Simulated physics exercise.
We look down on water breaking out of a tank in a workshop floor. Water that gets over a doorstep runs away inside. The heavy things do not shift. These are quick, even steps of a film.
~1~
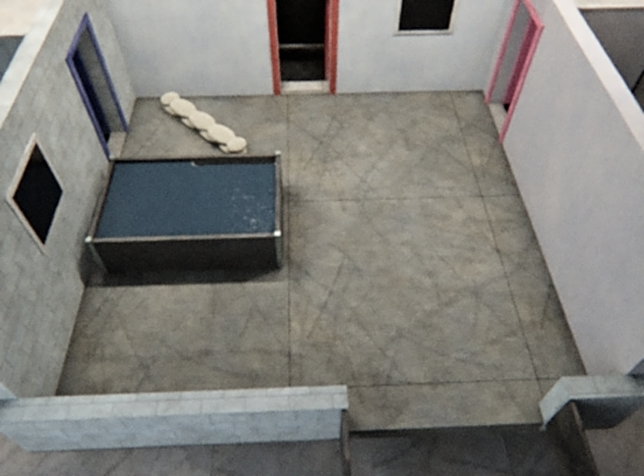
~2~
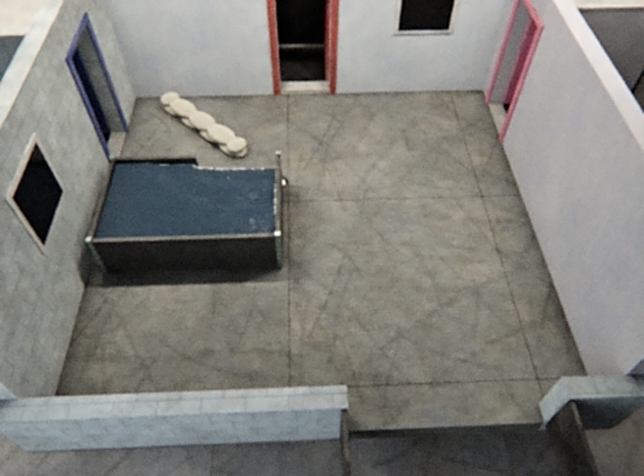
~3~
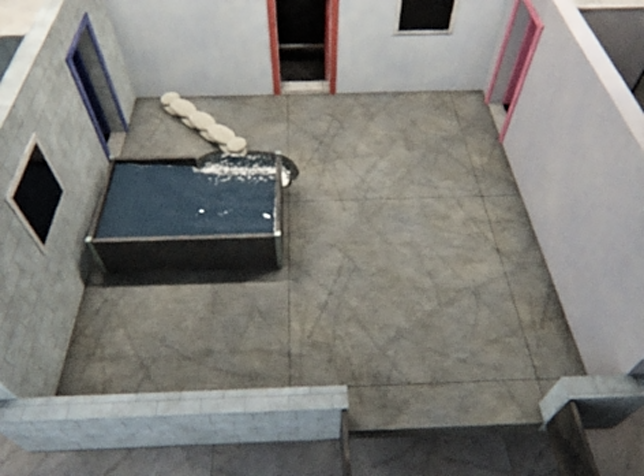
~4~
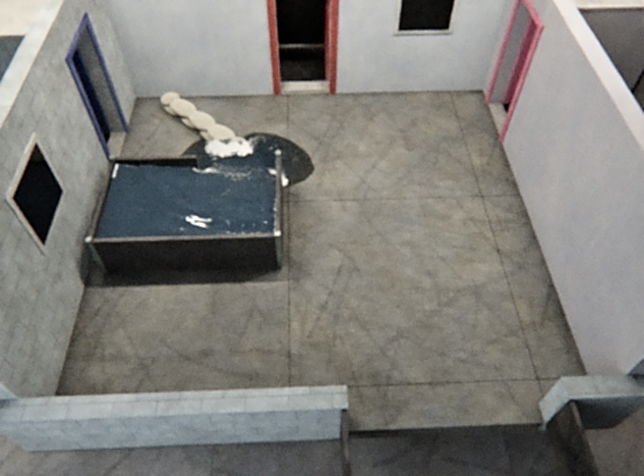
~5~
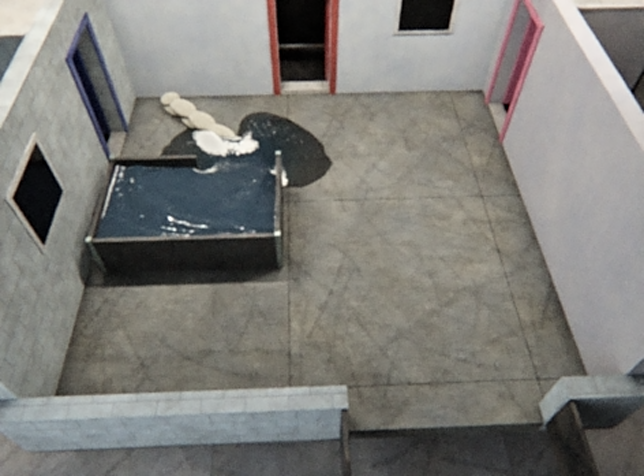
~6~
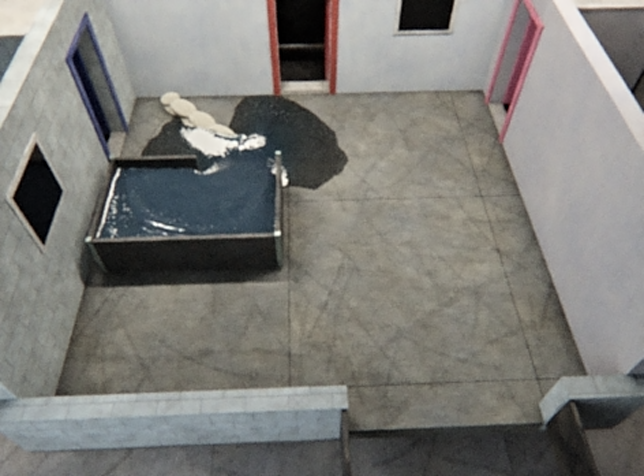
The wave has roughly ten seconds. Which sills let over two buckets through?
The blue door takes more than that; the red door takes more than that; the pink door takes more than that.
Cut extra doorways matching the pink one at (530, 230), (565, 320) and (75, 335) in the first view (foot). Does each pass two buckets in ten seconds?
One after the other: Is under, takes less, lets less in.
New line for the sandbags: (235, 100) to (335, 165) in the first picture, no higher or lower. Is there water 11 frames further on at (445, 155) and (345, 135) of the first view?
In turn: Dry, flooded.
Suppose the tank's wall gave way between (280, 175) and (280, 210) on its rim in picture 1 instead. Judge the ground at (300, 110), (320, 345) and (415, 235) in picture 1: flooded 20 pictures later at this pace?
In turn: Clear, not flooded, under water.
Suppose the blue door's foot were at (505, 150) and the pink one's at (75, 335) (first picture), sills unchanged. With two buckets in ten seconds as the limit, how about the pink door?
In short: The pink one lets less in.
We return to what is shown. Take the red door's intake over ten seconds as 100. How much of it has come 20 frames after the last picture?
Close to 85 %.
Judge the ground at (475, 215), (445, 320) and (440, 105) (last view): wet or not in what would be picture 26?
As listed: Free of water, dry, under water.
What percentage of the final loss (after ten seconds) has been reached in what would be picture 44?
About 75 per cent.
A moment on, water covers 20 % of the floor; the blue door under two buckets in, the red door over two buckets in, the pink door not reached.
Next, water covers 30 % of the floor; the blue door over two buckets in, the red door far over two buckets in, the pink door not reached.
Then, water covers 35 % of the floor; the blue door far over two buckets in, the red door far over two buckets in, the pink door over two buckets in.
Later, water covers 55 % of the floor; the blue door far over two buckets in, the red door far over two buckets in, the pink door far over two buckets in.
In the end, water covers 75 % of the floor; the blue door far over two buckets in, the red door far over two buckets in, the pink door far over two buckets in.
